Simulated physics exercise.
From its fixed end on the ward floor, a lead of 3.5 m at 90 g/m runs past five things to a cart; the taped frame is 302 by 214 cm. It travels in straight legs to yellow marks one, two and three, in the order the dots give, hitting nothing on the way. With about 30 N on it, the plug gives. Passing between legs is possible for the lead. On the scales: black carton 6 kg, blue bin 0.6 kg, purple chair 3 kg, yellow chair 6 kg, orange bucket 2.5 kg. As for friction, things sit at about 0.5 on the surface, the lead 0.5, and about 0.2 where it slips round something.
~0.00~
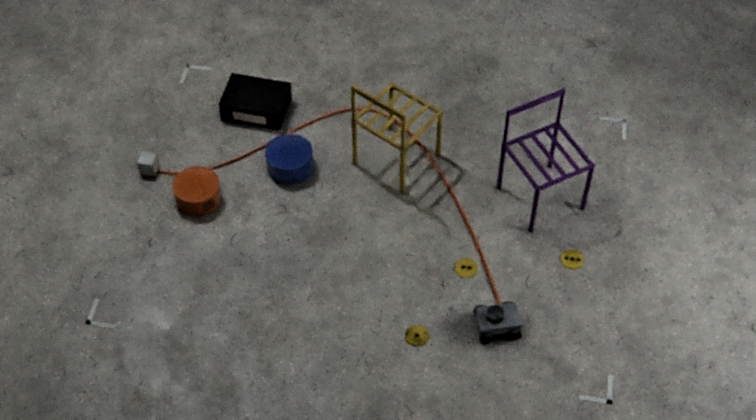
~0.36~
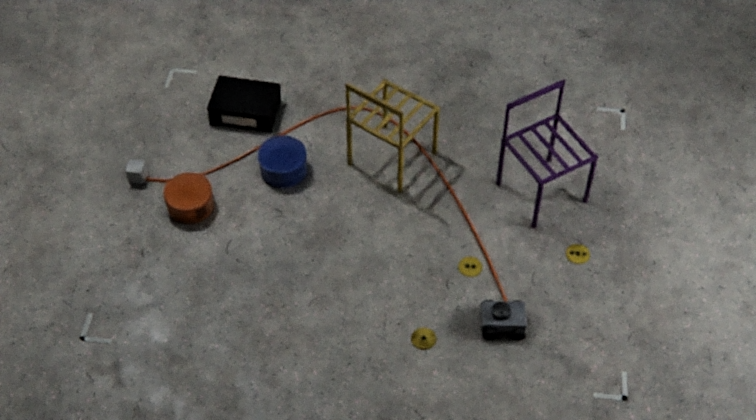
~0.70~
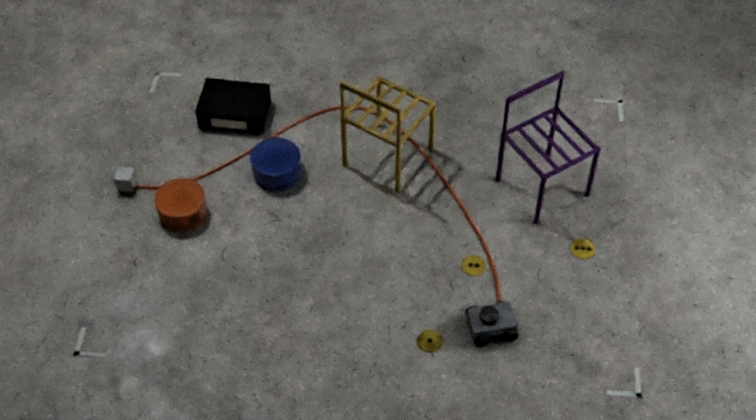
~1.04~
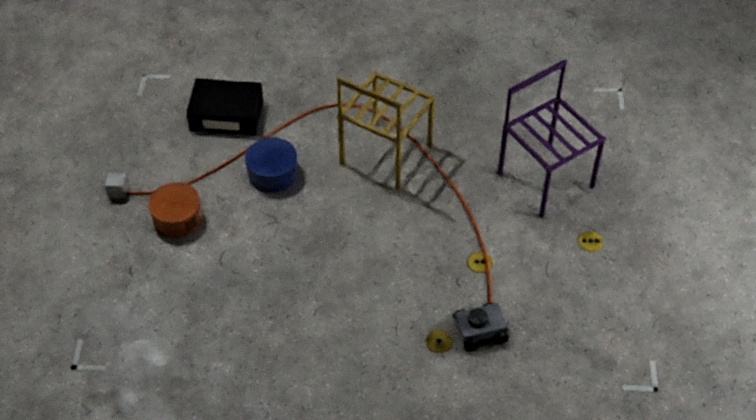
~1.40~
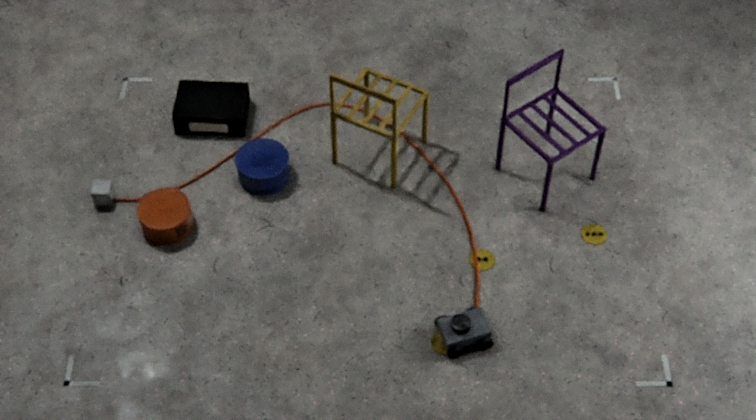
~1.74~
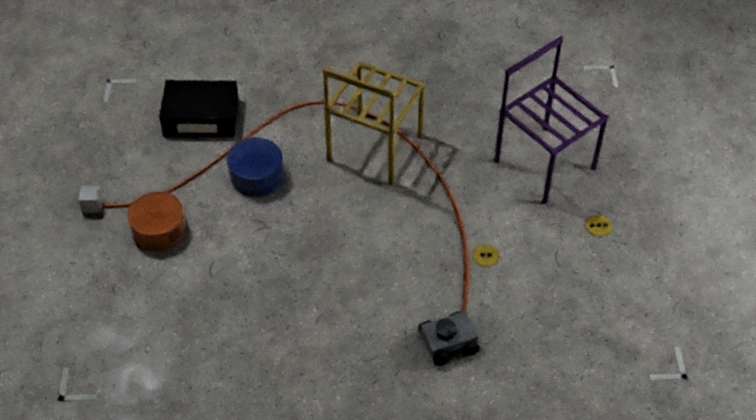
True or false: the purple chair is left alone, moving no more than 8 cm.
True.
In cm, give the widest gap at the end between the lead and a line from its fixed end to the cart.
At the end the lead strays roughly 80 cm from the straight line.
By 2.7 s, cart at (470, 294), lead slack at the fixed end; nothing else has moved.
By 3.6 s, cart at (498, 251), lead slack at the fixed end; nothing else has moved.
By 4.6 s, cart at (556, 236), lead slack at the fixed end; nothing else has moved.
By 5.5 s, cart at (598, 224), lead slack at the fixed end; nothing else has moved.
By 5.9 s, cart at (598, 224), lead slack at the fixed end; purple chair 0 cm off its start at (554, 113).
